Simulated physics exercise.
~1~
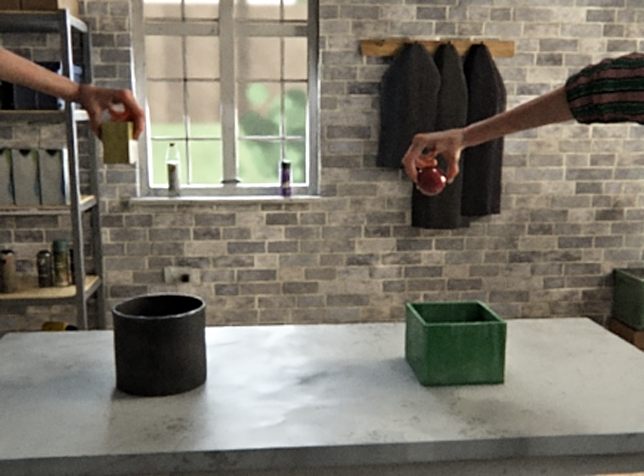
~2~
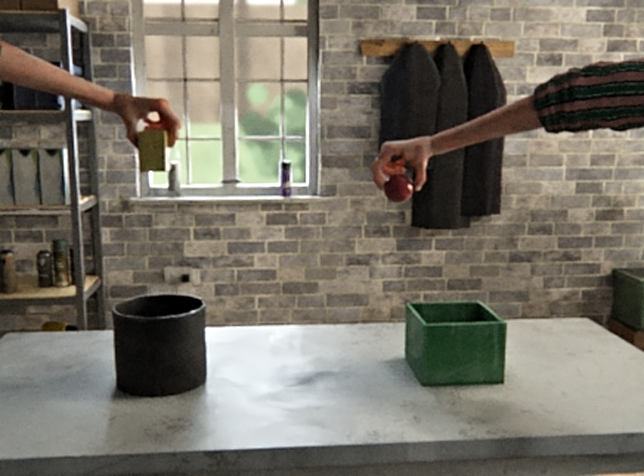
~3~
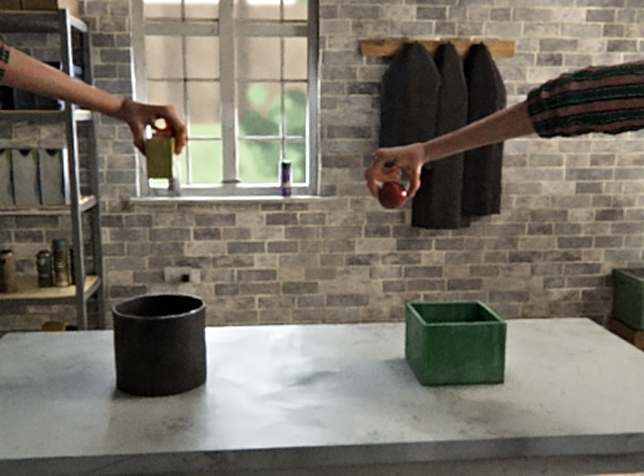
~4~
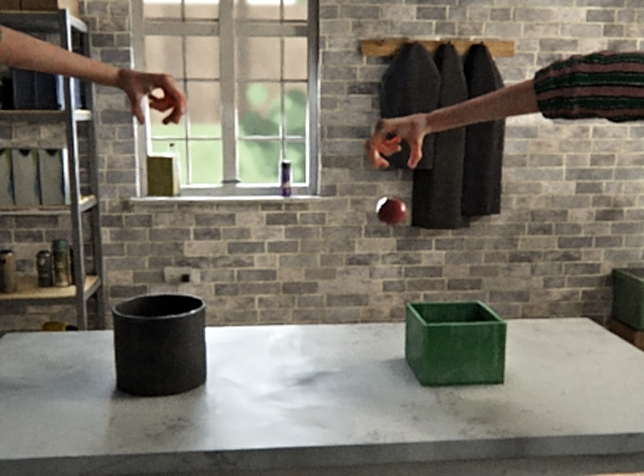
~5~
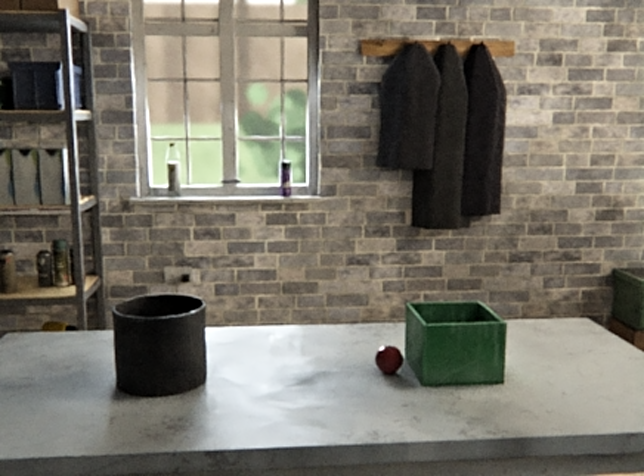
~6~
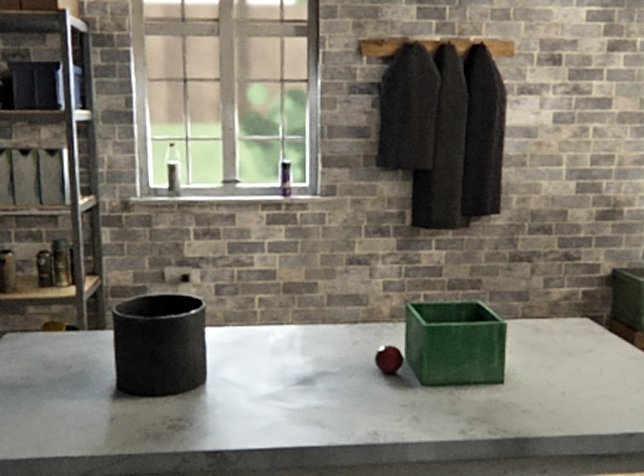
Two hands let go, and the yellow block drops into the bucket while the tomato misses the basket.
